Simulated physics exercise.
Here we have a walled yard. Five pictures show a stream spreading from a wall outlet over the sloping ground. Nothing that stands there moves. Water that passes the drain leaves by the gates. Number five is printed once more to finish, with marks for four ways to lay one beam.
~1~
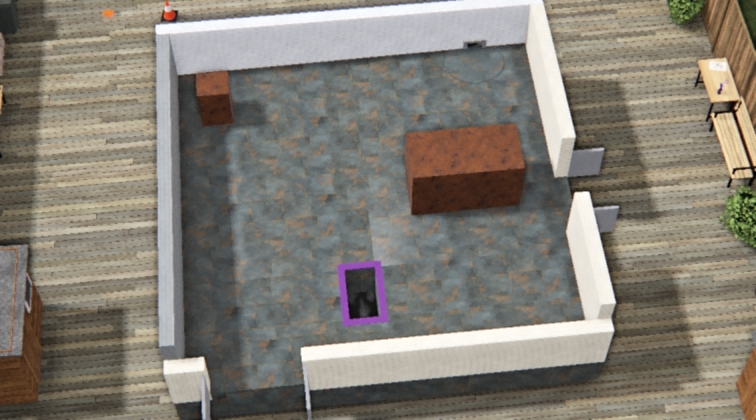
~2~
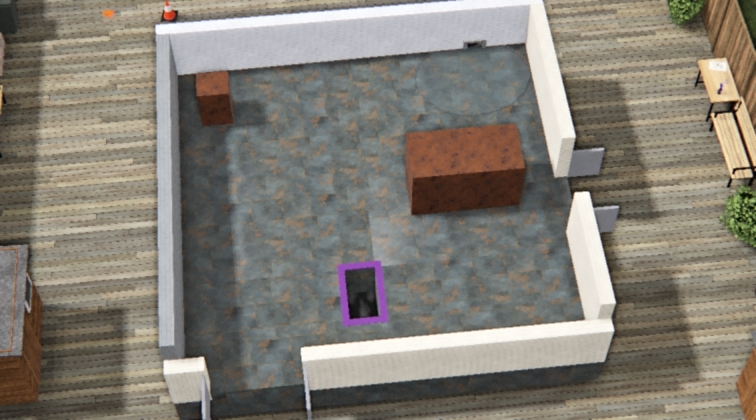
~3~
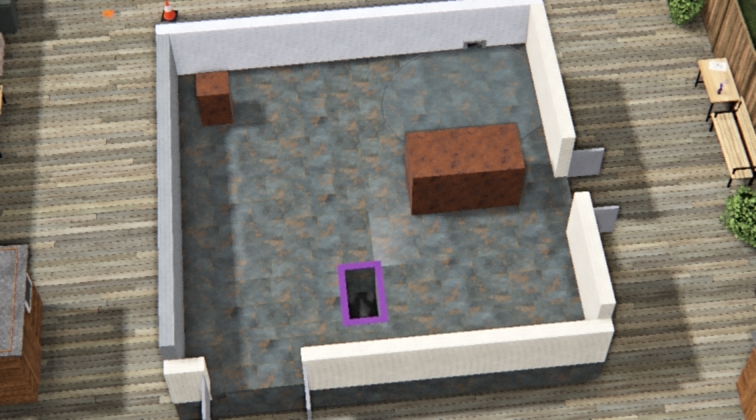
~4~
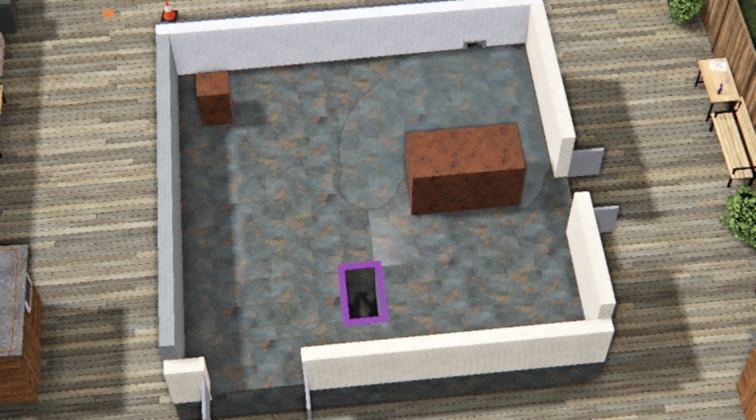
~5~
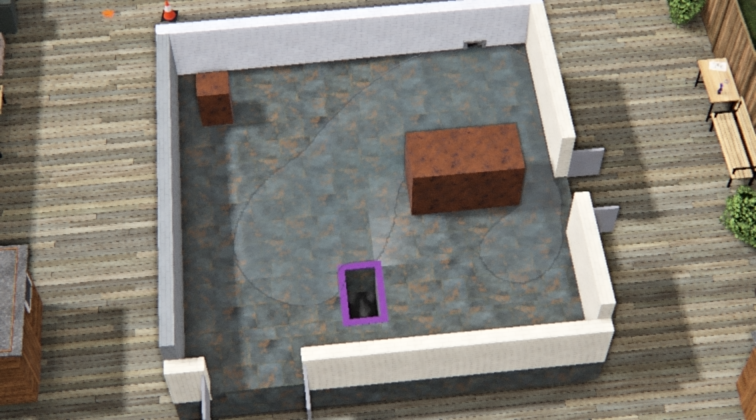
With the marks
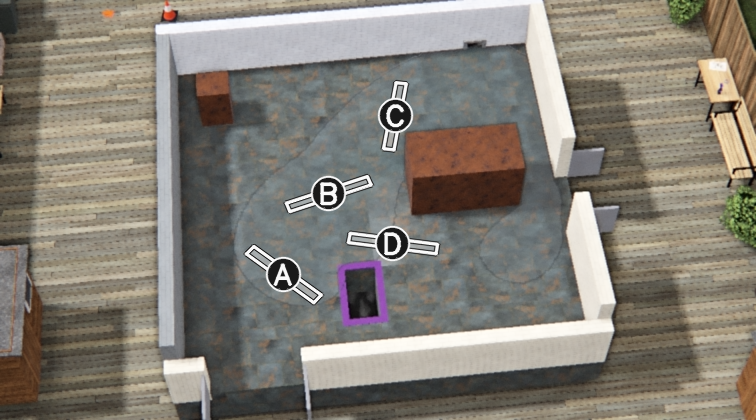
In a walled yard with two rusty-brown blocks and a purple-edged opening in the floor, a faint, thin outline of water crept from the upper right, spreading left and down around the larger block.
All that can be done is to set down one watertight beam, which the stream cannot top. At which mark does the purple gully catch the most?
It is A.
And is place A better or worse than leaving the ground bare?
It is better.
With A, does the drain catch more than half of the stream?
No, it does not.
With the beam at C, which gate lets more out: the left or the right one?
More leaves on the left.
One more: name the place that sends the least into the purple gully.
That would be D.
In white, A from (250, 250) to (317, 298); B from (288, 207) to (369, 180); C from (388, 149) to (401, 83); D from (349, 237) to (436, 249).
With A, about 34 % of the stream goes into the purple gully, about 66 % out by the gates.
With B, about 12 % of the stream goes into the purple gully, about 88 % out by the gates.
With C, about 13 % of the stream goes into the purple gully, about 86 % out by the gates.
With D, about 2 % of the stream goes into the purple gully, about 98 % out by the gates.
